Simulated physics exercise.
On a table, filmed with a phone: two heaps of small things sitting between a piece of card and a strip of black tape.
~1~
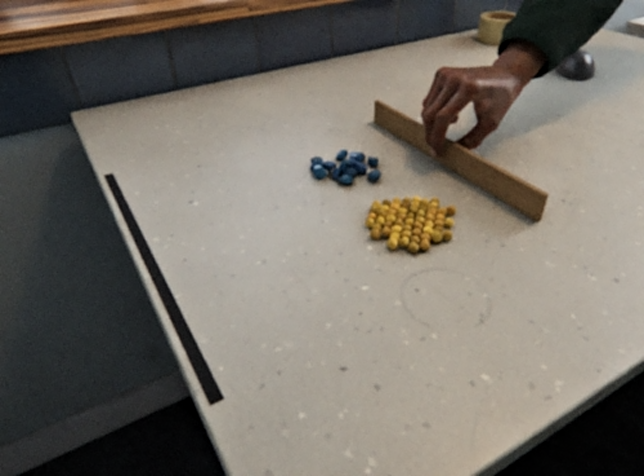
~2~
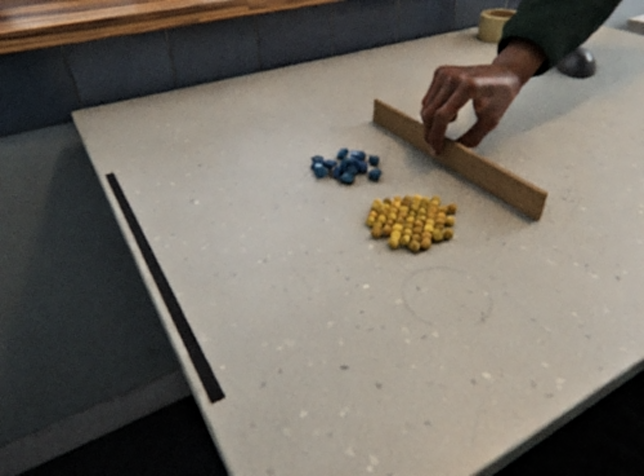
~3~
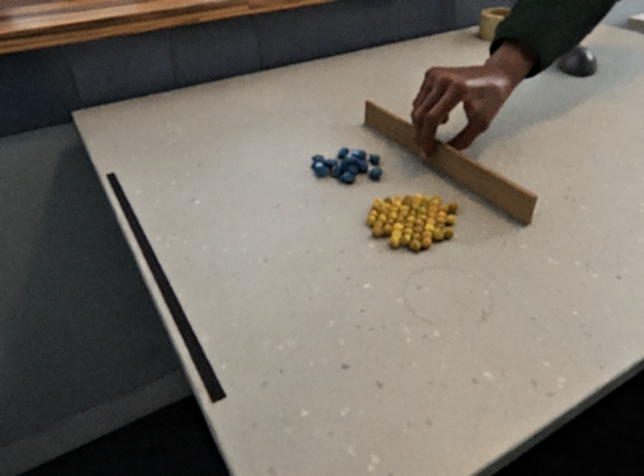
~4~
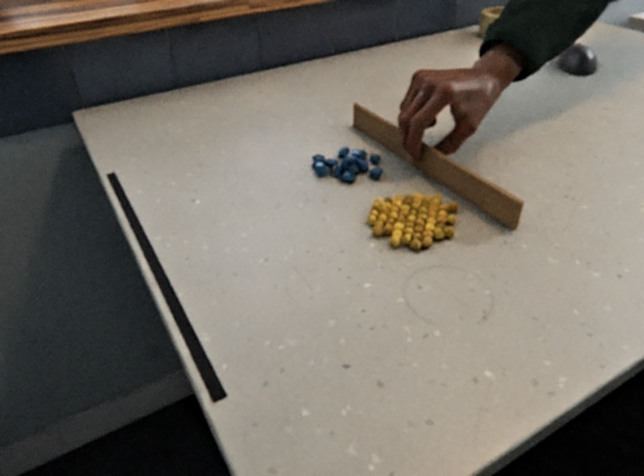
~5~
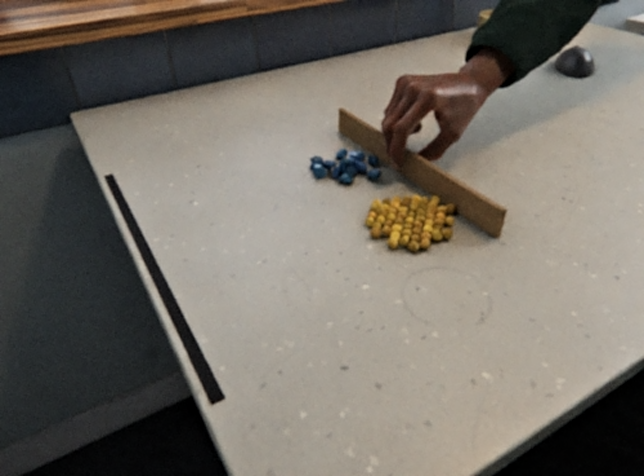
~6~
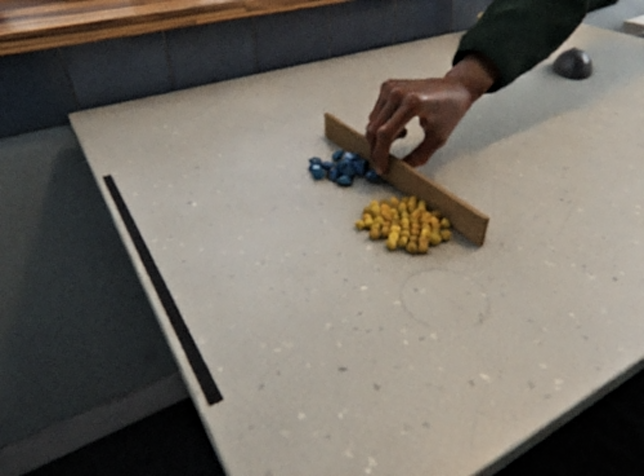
On a pale speckled tabletop beside a dark wall with a wooden ledge, the view looks down at an angle and stays nearly still. A cluster of small yellow pieces sits near the middle with a smaller blue cluster behind it, a black strip lies along the left edge, and a dark-sleeved hand holds a tan strip upright on the right. After barely moving, the hand slides the strip leftward up to both clusters and nudges them slightly.
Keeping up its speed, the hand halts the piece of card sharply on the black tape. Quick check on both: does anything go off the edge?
Near lot: Some goes off. Far lot: Some goes off.
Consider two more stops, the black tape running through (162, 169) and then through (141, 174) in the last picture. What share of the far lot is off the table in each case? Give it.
Try 1 gives 0 percent, try 2 gives 10 percent.
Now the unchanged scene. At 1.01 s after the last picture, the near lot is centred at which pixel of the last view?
(293, 261) or thereabouts.
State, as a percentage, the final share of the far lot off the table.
Something like 100 per cent, roughly.
Then, 1.01 s on from there, piece of card still moving, near (275, 193); near lot all on the table, its front near (265, 269); far lot all on the table, its front near (225, 210).
Then, 2.04 s on from there, piece of card stopped at the black tape; near lot near two thirds over the edge; far lot near two thirds over the edge.
Then, 2.32 s on from there, piece of card stopped at the black tape; near lot all but a few over the edge; far lot the whole lot over the edge.
In the end, piece of card stopped at the black tape; near lot all but a few over the edge; far lot the whole lot over the edge.
